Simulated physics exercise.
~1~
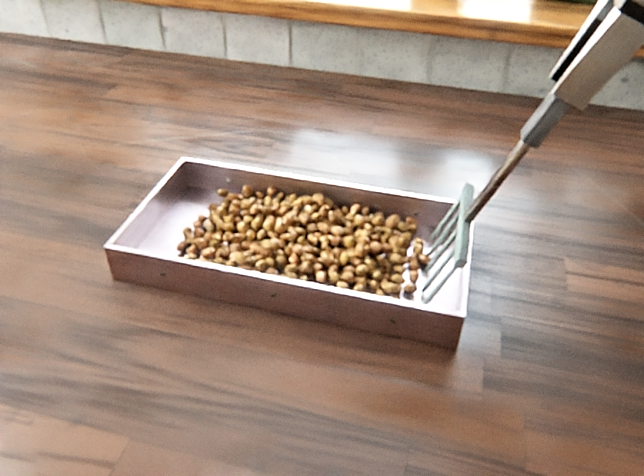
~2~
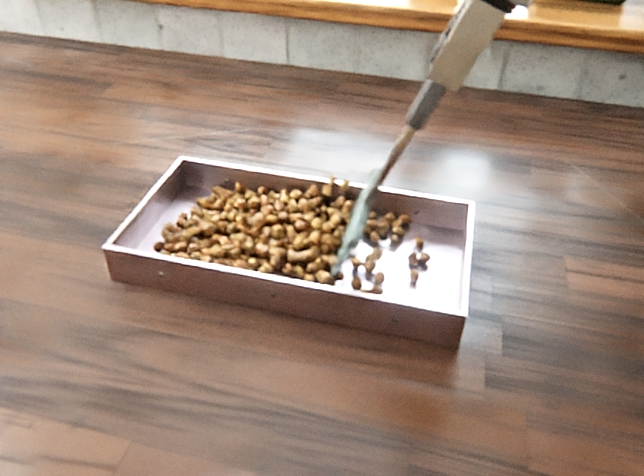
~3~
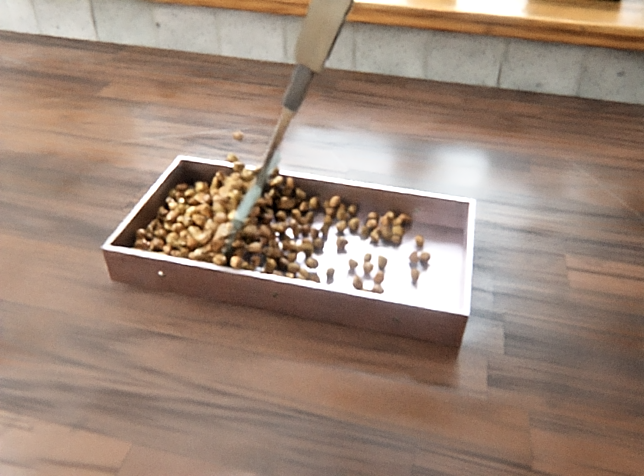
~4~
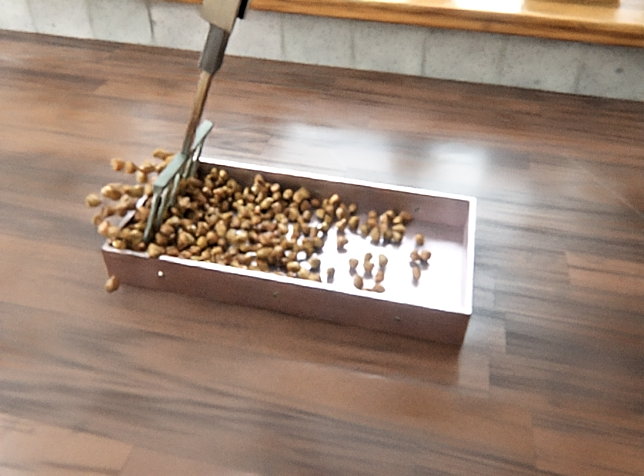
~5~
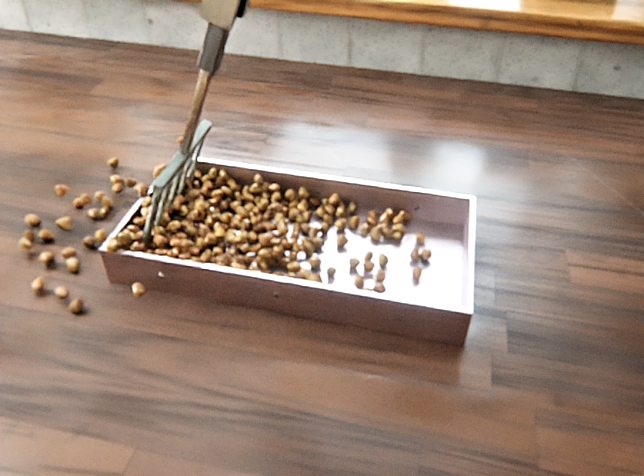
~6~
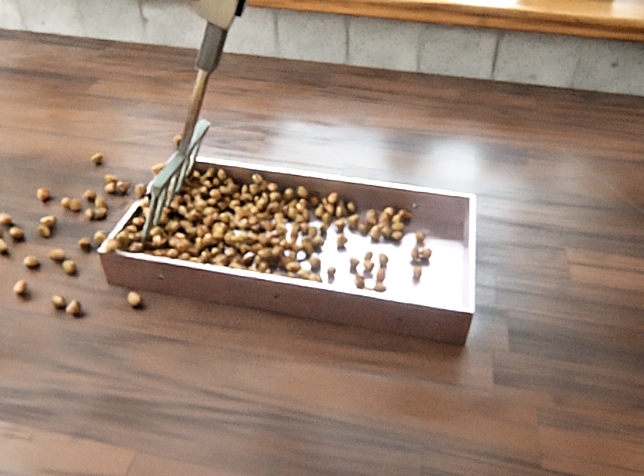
The clip opens on a long, shallow trough of brown dried beans on a dark wooden surface, with a comb-like tool held by a robot arm at its right end. The comb sweeps left through the heap, pushing most of the beans ahead of it and leaving a few scattered behind. As it nears the left end, the pile bunches up and beans spill over the end wall. The comb then stops there while the spilled beans spread across the surface. At the end, most beans remain in the trough, with a modest scattering lying outside to the left.
